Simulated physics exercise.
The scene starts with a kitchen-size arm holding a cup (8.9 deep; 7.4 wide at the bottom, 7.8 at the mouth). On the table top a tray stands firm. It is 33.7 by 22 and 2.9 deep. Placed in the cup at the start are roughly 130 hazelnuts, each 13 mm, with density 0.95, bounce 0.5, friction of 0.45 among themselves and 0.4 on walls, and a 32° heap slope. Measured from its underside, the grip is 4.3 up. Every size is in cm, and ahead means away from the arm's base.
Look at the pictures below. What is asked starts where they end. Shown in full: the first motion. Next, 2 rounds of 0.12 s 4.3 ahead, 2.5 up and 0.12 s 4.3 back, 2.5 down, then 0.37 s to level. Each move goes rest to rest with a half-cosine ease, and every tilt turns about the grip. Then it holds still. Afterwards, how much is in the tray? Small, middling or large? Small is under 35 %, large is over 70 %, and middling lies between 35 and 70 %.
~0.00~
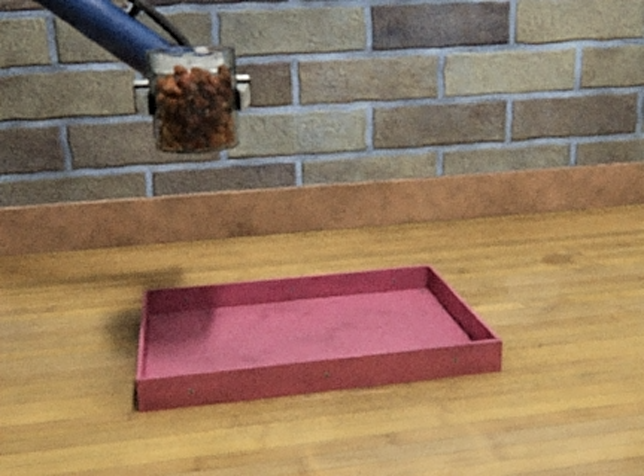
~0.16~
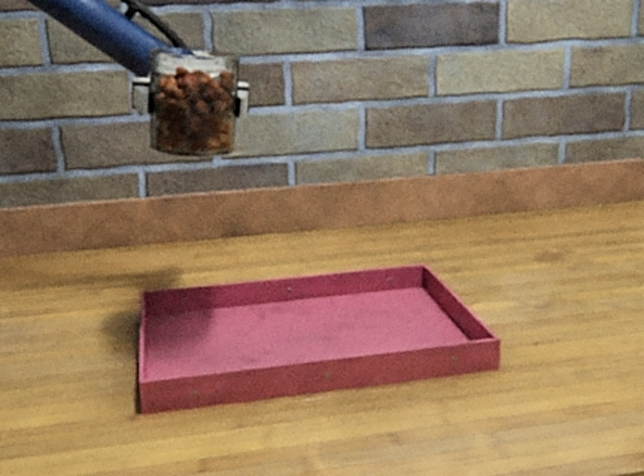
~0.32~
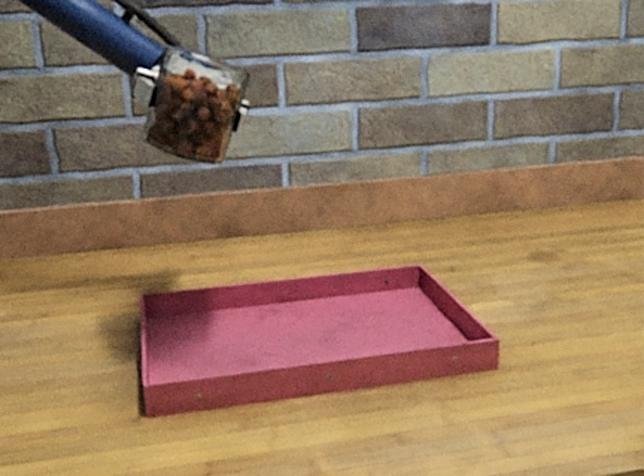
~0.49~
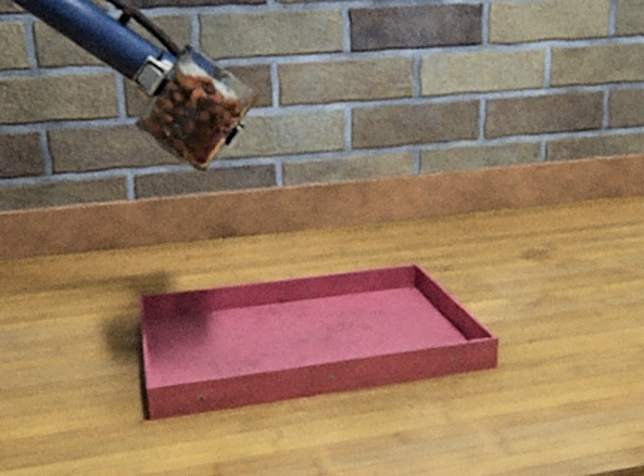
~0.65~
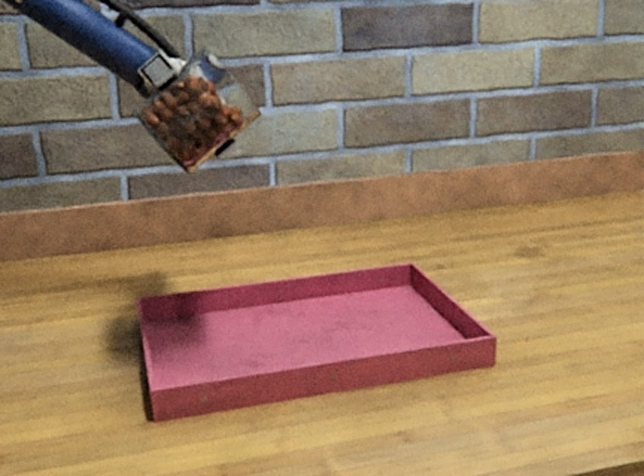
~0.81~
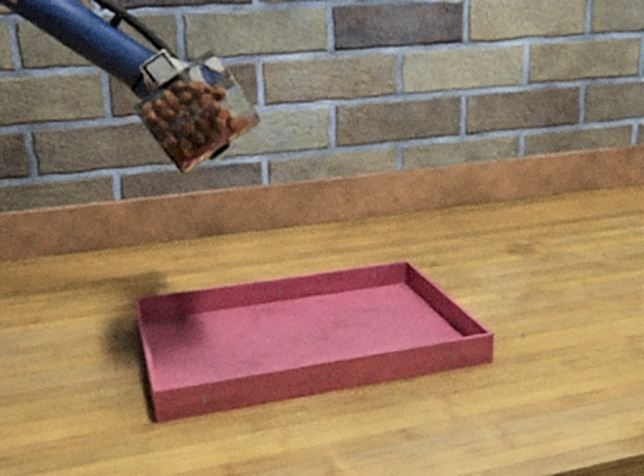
Middling, between 35 and 70 %.
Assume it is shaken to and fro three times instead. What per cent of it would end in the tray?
50 per cent or so.
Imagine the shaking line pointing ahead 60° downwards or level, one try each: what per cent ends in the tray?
0 and 25 %.
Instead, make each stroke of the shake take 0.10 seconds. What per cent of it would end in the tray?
Then roughly 65 percent.
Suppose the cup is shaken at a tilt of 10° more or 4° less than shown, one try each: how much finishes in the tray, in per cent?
About 65 and 40 %.
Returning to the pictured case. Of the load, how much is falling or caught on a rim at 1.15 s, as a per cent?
I'd put it near 29 per cent.
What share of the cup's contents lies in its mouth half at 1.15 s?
Roughly 35 per cent.
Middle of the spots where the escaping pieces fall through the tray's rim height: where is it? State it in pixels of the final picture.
They come through centred close to (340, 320).
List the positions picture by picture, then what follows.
The first frame shows cup middle at (194, 100), level; upper third of the load around (194, 90), from x 160 to 230, top at y 75; 128 in the cup.
The second frame shows cup middle at (194, 103), tilted 6° forward; upper third of the load around (192, 92), from x 160 to 225, top at y 75.
The third frame shows cup middle at (195, 107), tilted 20° forward; upper third of the load around (193, 97), from x 155 to 230, top at y 75.
The fourth frame shows cup middle at (196, 110), tilted 39° forward; upper third of the load around (190, 102), from x 150 to 235, top at y 85.
The fifth frame shows cup middle at (196, 113), tilted 53° forward; upper third of the load around (184, 103), from x 145 to 235, top at y 85.
The sixth frame shows cup middle at (196, 115), tilted 59° forward; upper third of the load around (183, 103), from x 145 to 240, top at y 90; 128 in the cup.
After 1.15 s, tilted 59° forward, highest piece 29 above the table; 91 in the cup, 37 in flight or on a rim.
After 1.49 s, tilted 26° forward, highest piece 29 above the table; 68 in the cup, 57 in the tray, 1 on the table or floor, 2 in flight or on a rim.
After 1.86 s, level, highest piece 28 above the table; 68 in the cup, 56 in the tray, 4 on the table or floor.
After 2.91 s, level, highest piece 28 above the table; 68 in the cup, 56 in the tray, 4 on the table or floor.
At rest, 68 in the cup, 56 in the tray, 4 on the table or floor. That is 44 % in the tray.
